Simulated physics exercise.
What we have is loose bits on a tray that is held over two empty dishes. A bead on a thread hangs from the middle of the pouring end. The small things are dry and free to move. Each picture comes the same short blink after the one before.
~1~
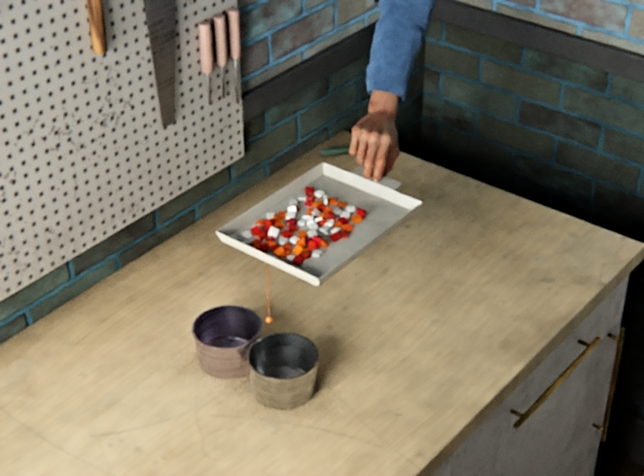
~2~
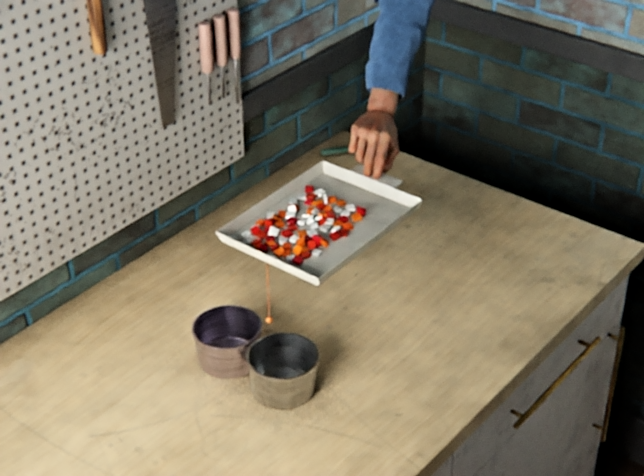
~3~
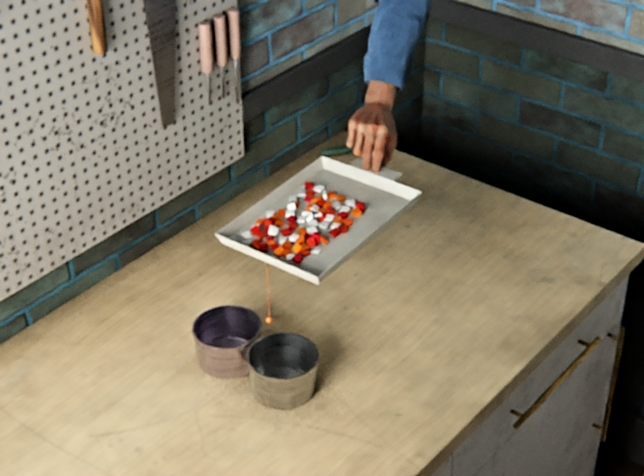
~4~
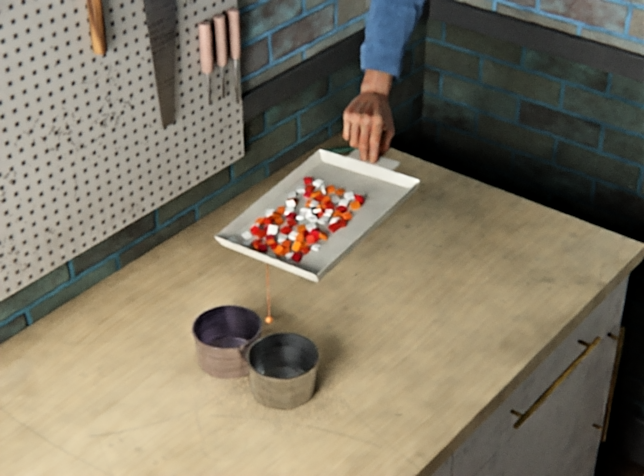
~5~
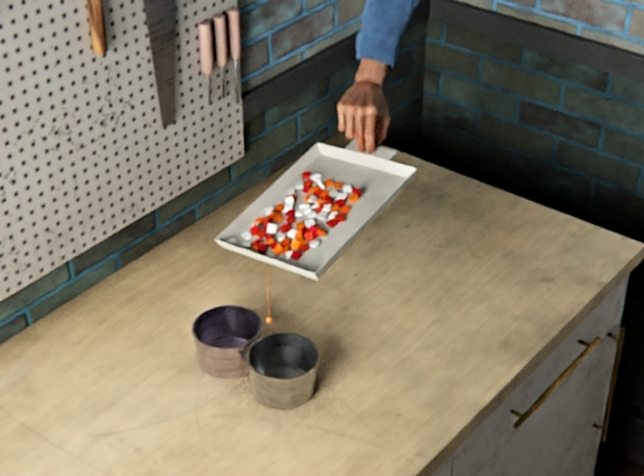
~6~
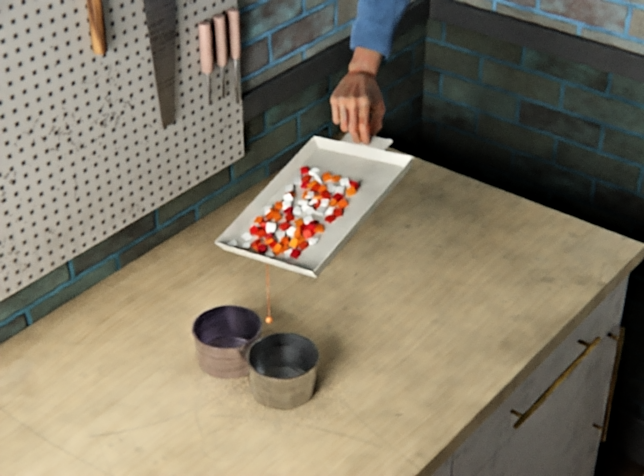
A hand in a blue sleeve holds a pale tray by its far end above a wooden worktop, seen from above at an angle, with a grey pegboard of tools and dark bluish brick behind. Red, orange and white bits lie on the tray, above a small orange bead on a thread and two dark round dishes. The hand shifts slightly left and gradually tilts the tray, while the bits barely move and the camera stays still.
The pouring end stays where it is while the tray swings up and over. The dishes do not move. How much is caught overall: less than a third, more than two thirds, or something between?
Together they catch from one third to two thirds.
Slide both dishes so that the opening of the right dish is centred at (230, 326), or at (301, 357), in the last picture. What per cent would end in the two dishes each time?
Near 50 % and 30 %.
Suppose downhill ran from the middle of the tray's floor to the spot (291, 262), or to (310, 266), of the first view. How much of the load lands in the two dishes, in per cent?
First some 80, then 60 per cent.
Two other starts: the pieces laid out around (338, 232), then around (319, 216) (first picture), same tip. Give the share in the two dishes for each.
The first gives 60 %, the second 50 %.
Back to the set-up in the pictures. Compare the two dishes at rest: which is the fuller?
It is the left-hand dish.
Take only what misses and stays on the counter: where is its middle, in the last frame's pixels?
Near (220, 326).
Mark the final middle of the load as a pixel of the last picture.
Roughly at (219, 339).
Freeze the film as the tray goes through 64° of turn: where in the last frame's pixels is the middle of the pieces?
Around (248, 234).
Soon, tray tipped steeply; nearly all on the tray; a stray few in the air.
A while on, tray tipped past a quarter turn; a stray few on the tray; about a third in the left dish; about a third outside both; about a quarter in the air.
Towards the end, tray tipped past a quarter turn; about half in the left dish; about half outside both.
Finally, tray tipped past a quarter turn; none in the right dish; about half in the left dish; about half outside both.
